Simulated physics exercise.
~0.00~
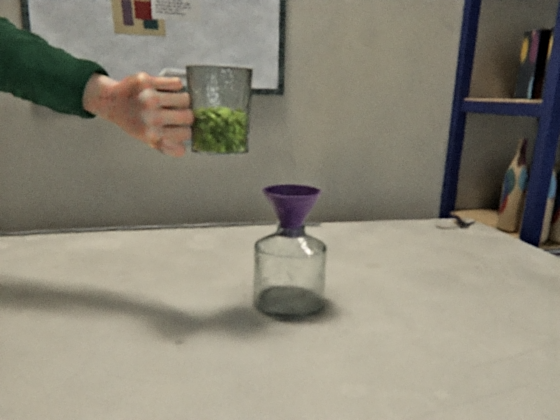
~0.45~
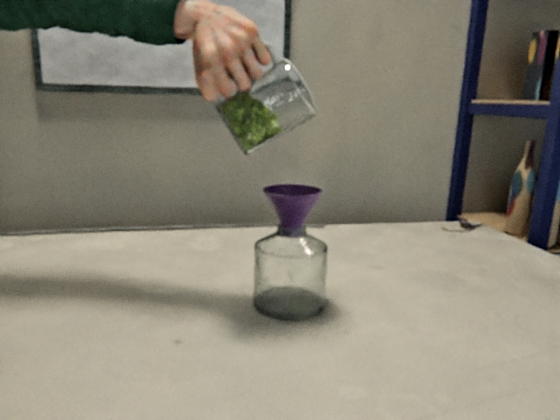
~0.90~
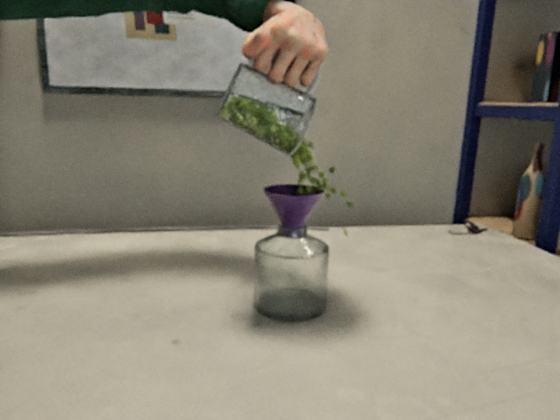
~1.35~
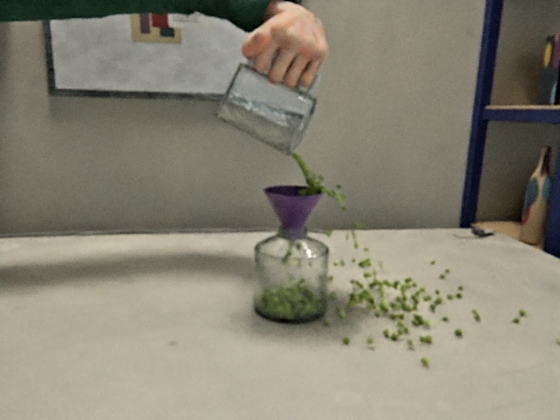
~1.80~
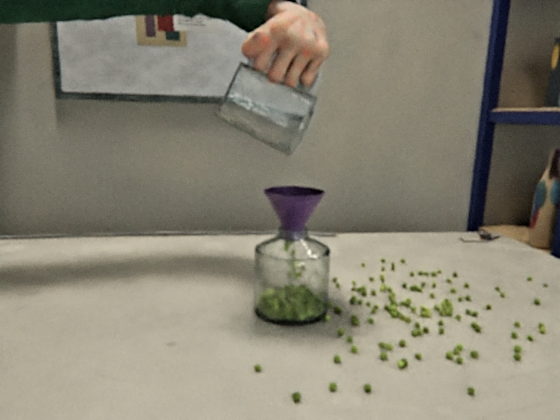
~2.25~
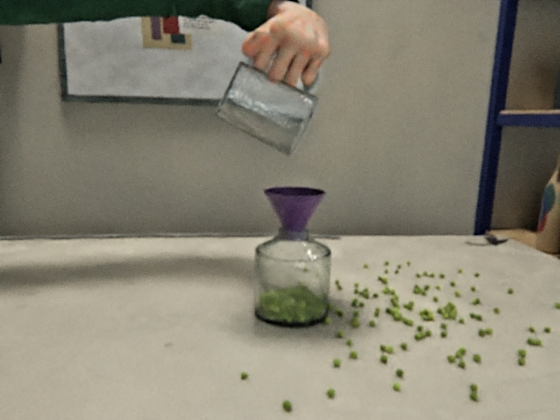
A hand tips green peas through a purple funnel; most fill the jar, others scatter.
